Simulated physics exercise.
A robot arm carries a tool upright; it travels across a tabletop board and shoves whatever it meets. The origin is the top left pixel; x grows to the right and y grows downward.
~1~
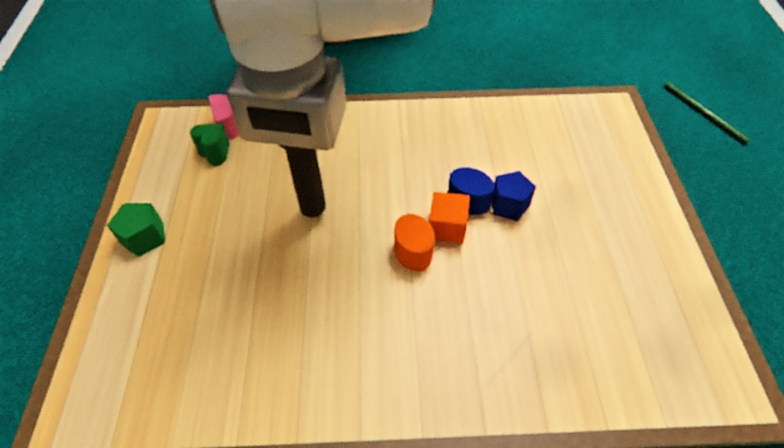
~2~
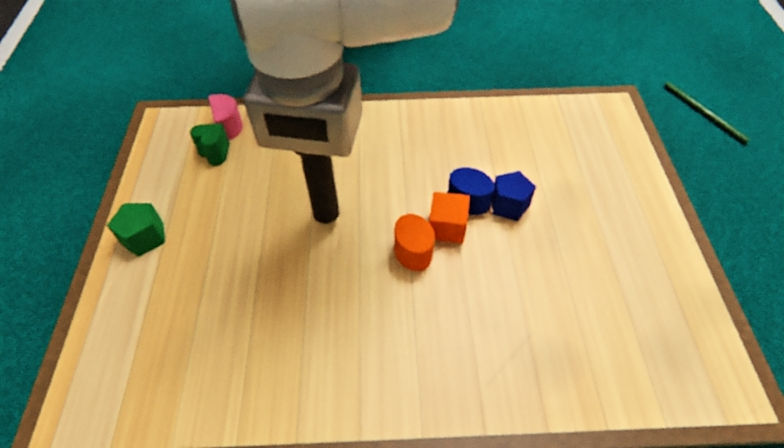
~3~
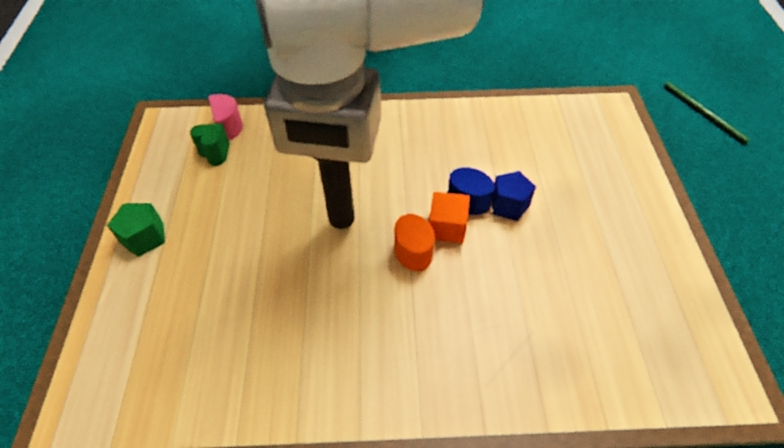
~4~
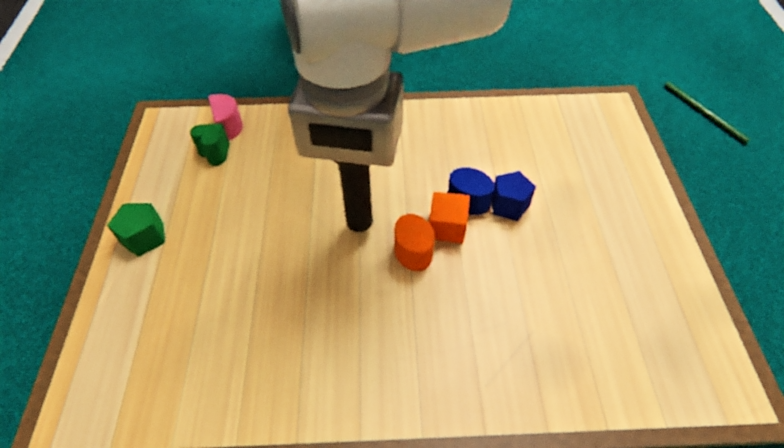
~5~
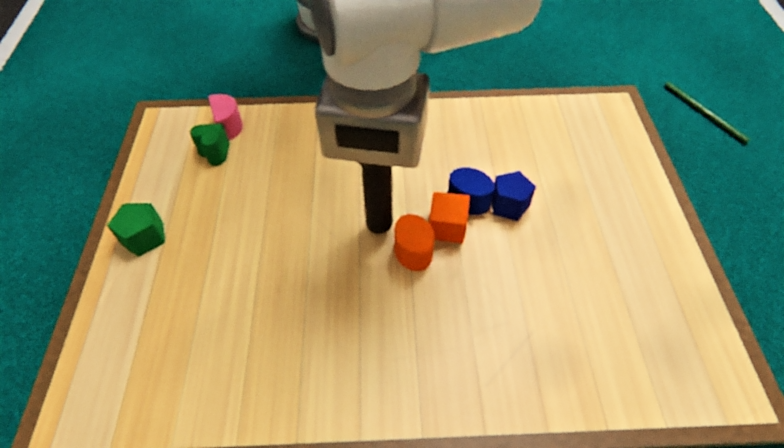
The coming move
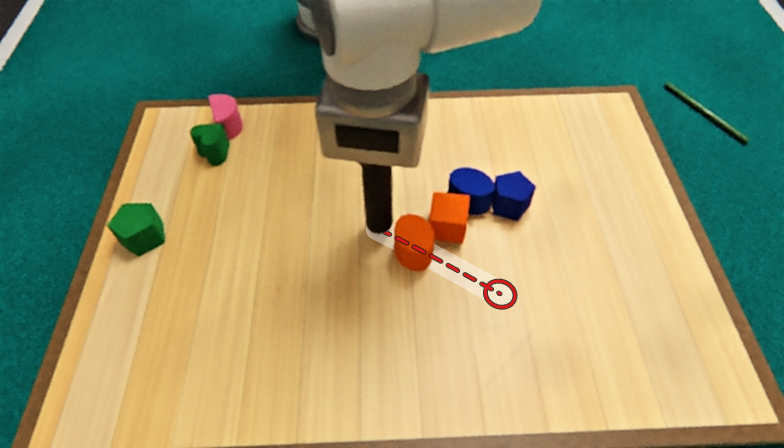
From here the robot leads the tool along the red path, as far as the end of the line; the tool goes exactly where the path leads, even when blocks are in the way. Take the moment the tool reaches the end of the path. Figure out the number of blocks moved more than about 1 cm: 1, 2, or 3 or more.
There will be one block displaced.
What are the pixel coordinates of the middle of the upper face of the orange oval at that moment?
By then it is at (489, 304).
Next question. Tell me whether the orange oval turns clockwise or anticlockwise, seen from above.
It twists with the clock when seen from above.
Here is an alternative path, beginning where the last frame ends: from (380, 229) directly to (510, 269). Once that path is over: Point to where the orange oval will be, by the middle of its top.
Its top middle is near (458, 266).
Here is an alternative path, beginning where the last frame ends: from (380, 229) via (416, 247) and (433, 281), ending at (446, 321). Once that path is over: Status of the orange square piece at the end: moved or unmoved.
Well, the orange square piece holds its place.
The drawn path runs in a line from (380, 229) to (500, 294).
The first path, step by step. One third of the way, tool at (419, 243); orange oval at (445, 255), turned 20° clockwise.
Two thirds of the way, tool at (460, 265); orange oval at (474, 284), turned 65° clockwise.
At the end, tool at (502, 288); orange oval at (489, 304), turned 120° clockwise; orange square piece not moved.
